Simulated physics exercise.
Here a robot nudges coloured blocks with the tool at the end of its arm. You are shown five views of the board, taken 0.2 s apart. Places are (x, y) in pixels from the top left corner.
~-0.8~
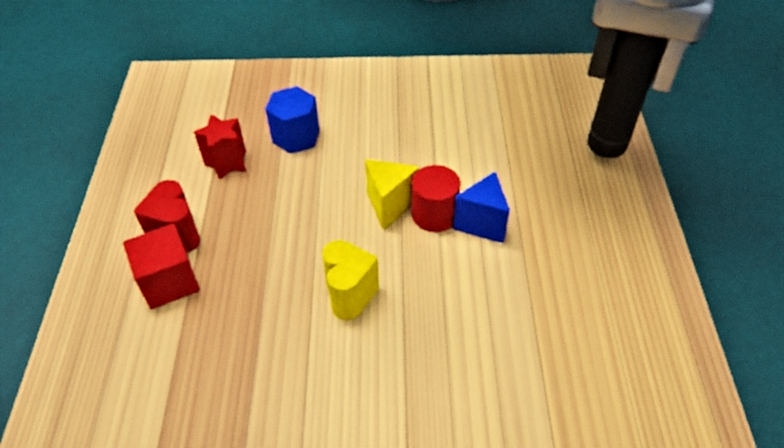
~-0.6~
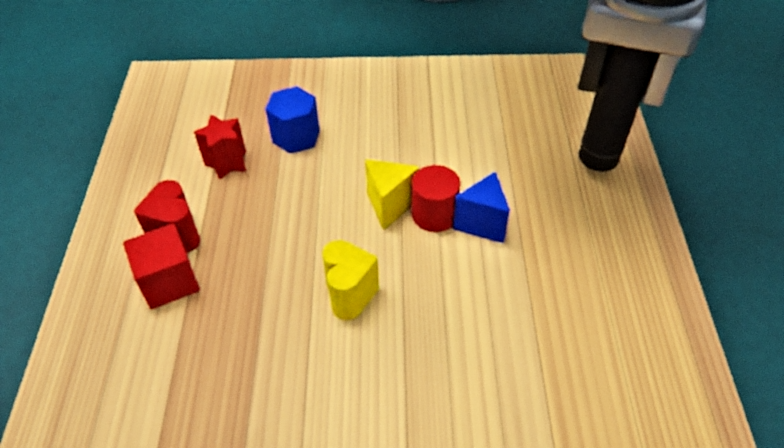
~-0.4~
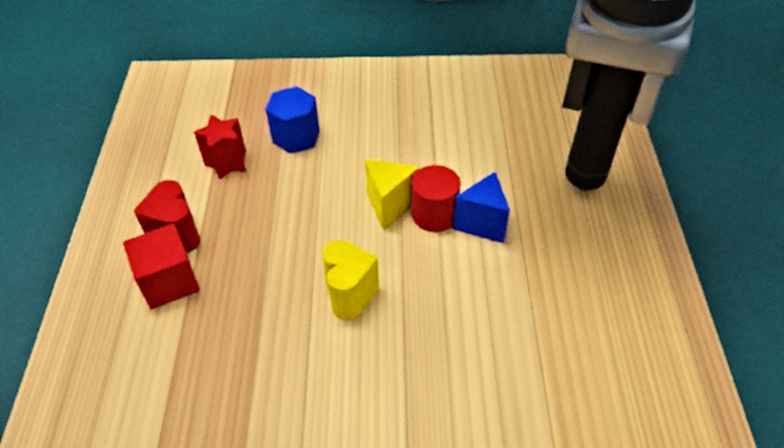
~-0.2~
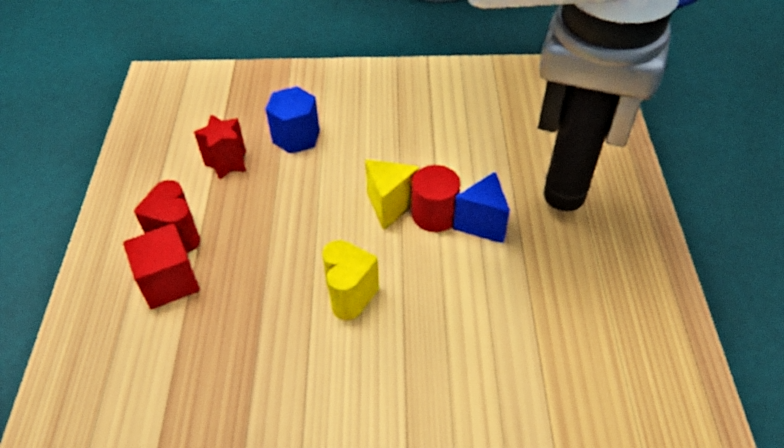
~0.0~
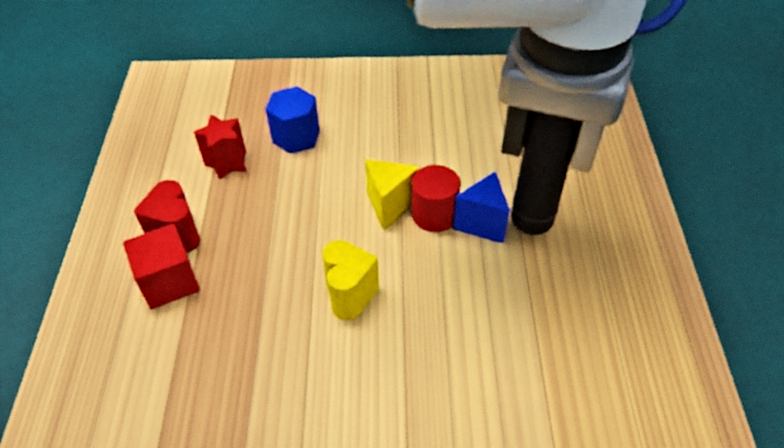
The video shows a robot arm moving its black tool from the upper right of a wooden board down and left to beside a blue triangular block, while the red, yellow and blue blocks all stay still.
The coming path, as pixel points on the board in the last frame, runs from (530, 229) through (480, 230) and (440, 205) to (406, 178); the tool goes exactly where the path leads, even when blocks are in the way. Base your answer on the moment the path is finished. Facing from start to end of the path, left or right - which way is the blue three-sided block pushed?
The left-hand side.
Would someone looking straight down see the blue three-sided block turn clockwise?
Final answer: No.
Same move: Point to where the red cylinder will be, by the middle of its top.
The middle of its upper face will lie at (374, 168).
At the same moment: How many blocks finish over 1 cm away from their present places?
Here I'd predict at least three blocks moving more than 1 cm.
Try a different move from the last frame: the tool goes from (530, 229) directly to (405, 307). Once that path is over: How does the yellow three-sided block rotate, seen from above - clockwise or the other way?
Counterclockwise rotation.
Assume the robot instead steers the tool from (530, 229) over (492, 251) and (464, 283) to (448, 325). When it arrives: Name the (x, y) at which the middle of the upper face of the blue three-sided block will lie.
At roughly (447, 213).
On the path given first. One third of the way, tool (480, 220); yellow three-sided block (377, 165), turned 30° anticlockwise; red cylinder (416, 177); blue three-sided block (443, 200).
Two thirds of the way, tool (439, 195); yellow three-sided block (360, 158), turned 15° anticlockwise; red cylinder (395, 173); blue three-sided block (423, 204), turned 20° anticlockwise.
At the end, tool (406, 168); yellow three-sided block (339, 154); red cylinder (374, 168); blue three-sided block (423, 204), turned 20° anticlockwise.
